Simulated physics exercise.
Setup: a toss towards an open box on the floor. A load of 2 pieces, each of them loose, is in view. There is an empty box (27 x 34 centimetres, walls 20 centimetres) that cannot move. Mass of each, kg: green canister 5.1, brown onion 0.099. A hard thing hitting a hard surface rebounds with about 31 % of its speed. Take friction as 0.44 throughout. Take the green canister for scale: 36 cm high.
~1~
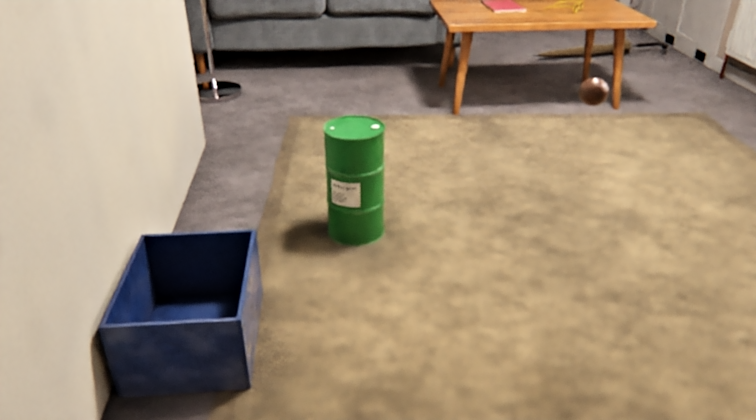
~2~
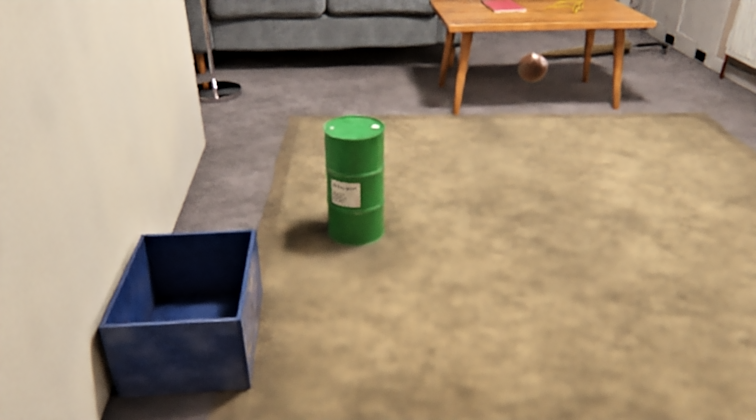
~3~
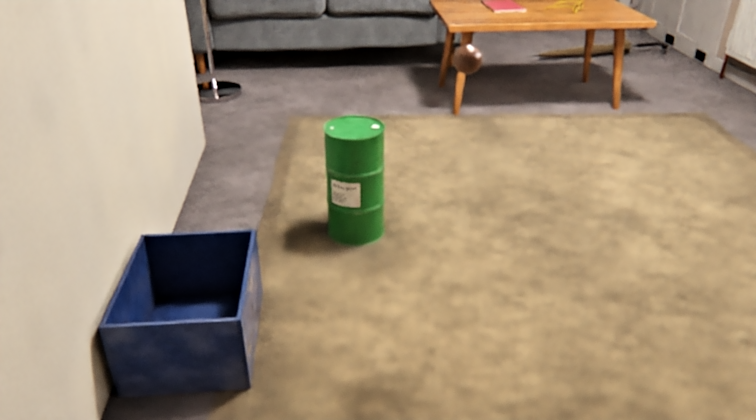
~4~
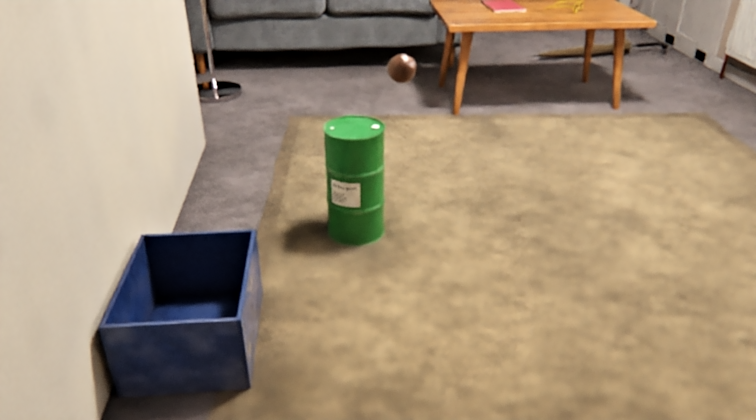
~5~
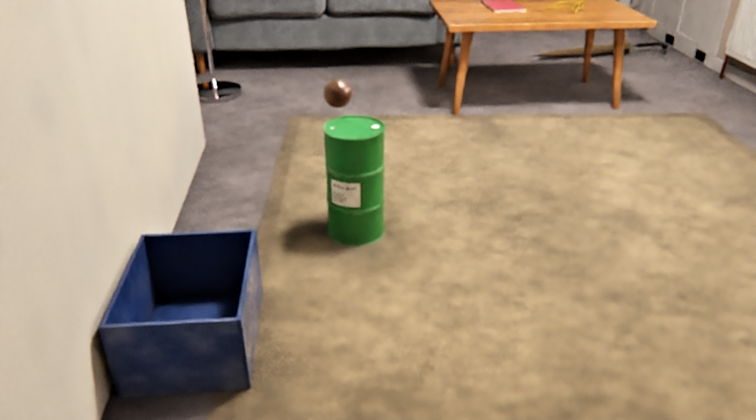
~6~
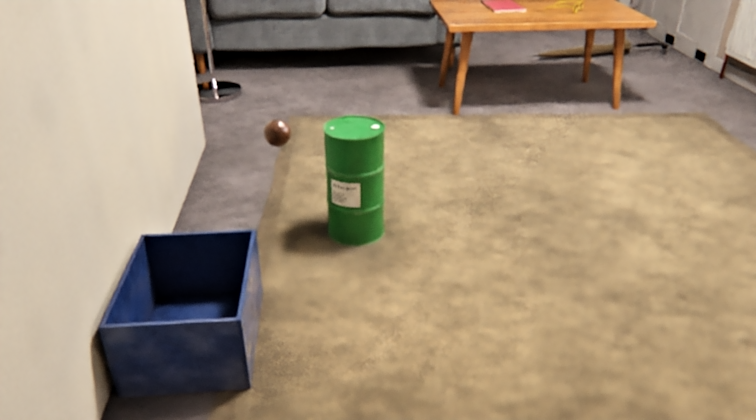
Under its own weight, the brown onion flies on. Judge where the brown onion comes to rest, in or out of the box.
Its final place is within the box.
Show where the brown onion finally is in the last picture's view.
It ends near (229, 291).
Then, 0.10 s on from there, gap 9 cm; brown onion near (191, 222).
Then, 0.30 s on from there, onion inside the box; brown onion near (208, 286).
Then, 0.40 s on from there, onion inside the box; brown onion near (243, 293).
In the end, onion inside the box; green canister under 10 cm from the start. At the end, from the last picture's camera, brown onion near (228, 291).
